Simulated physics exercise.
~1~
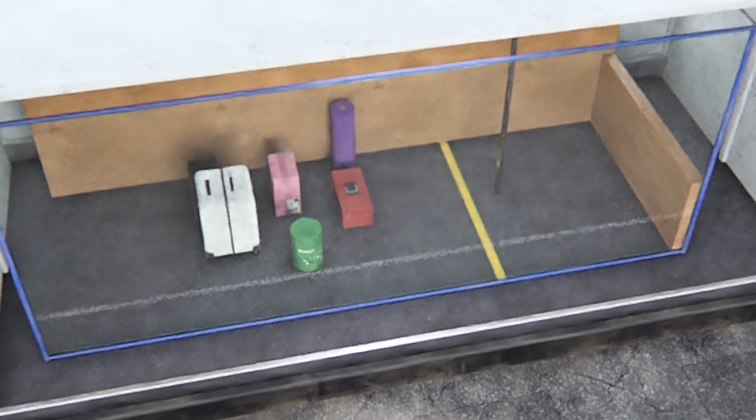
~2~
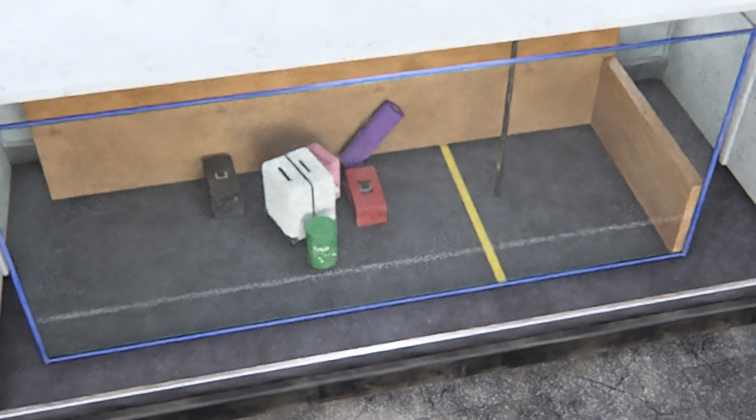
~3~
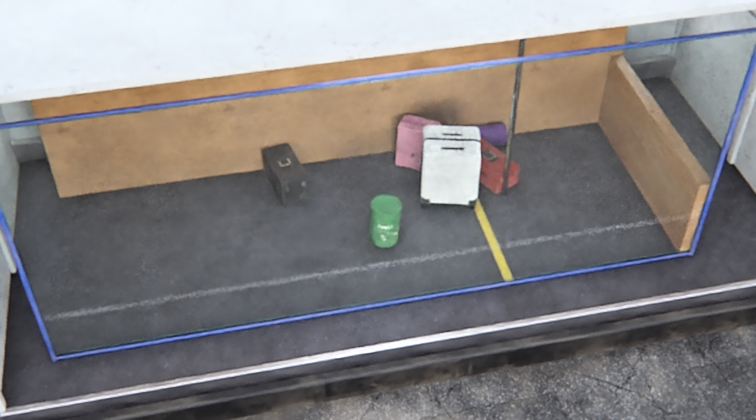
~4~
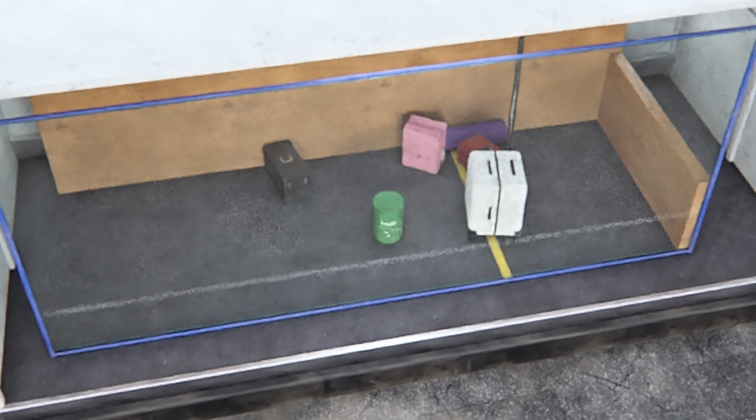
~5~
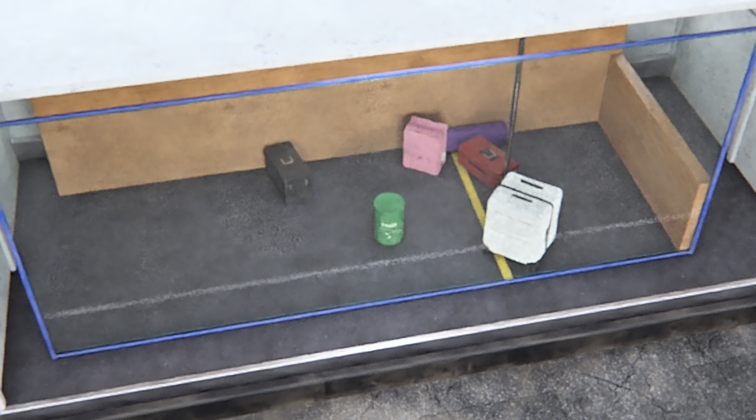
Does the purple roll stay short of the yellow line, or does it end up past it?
The purple roll ends up past the yellow line, lying on its side near the back wall.
A white wheeled case stands on the dark floor of a wood-walled bay, seen from above at an angle, with a pink pack, a red toolbox, an upright purple roll and a green bucket nearby, all left of a yellow line. The case slides right, revealing a black toolbox behind it, while the purple roll leans over. The loose things shift farther right, and the roll ends up on its side by the back wall. The white case then moves toward the front, past the line. The roll and red toolbox finish across it, while the pack, bucket and black toolbox stop short.
